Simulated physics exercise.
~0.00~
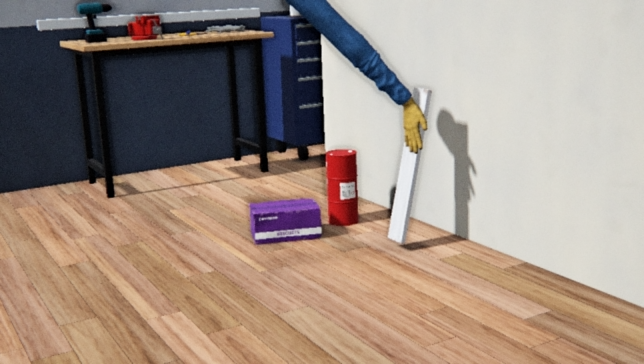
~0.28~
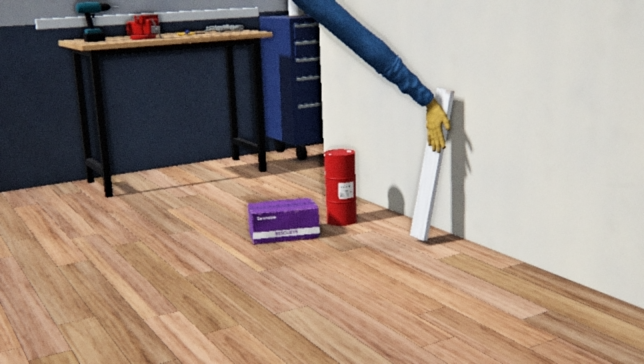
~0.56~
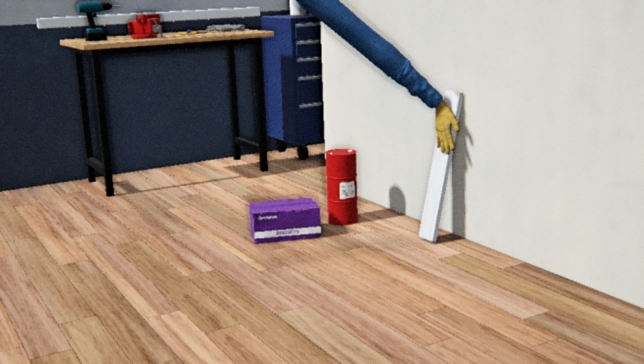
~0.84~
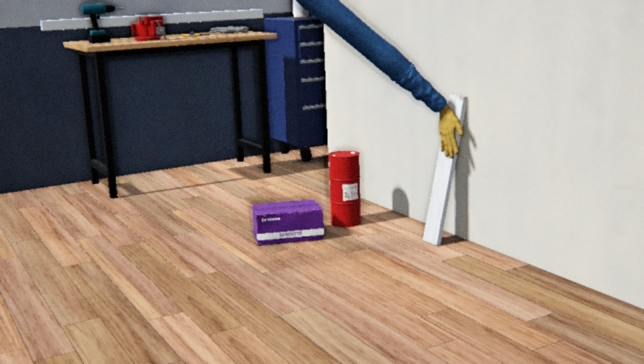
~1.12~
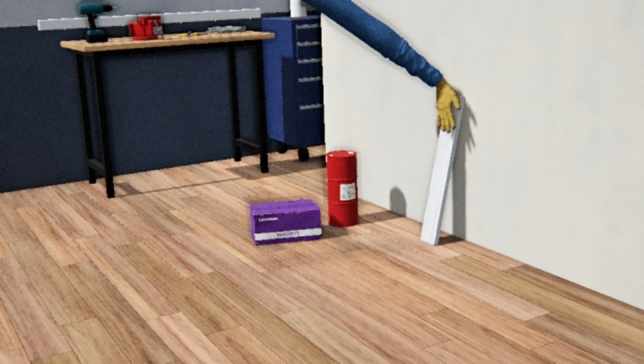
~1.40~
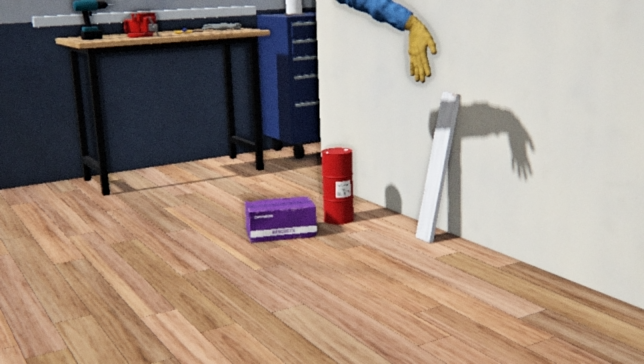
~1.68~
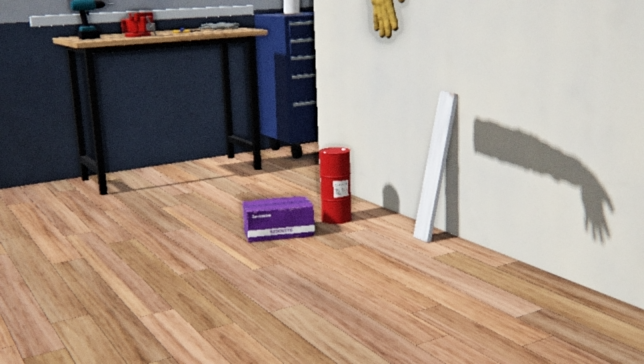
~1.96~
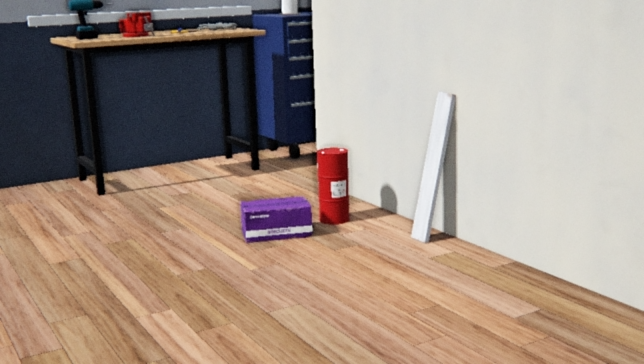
A gloved hand moved a white plank slightly to the right beside a red canister and a purple box, propped it against the pale wall, then let go and withdrew, leaving the plank leaning there while the canister and box stayed put.
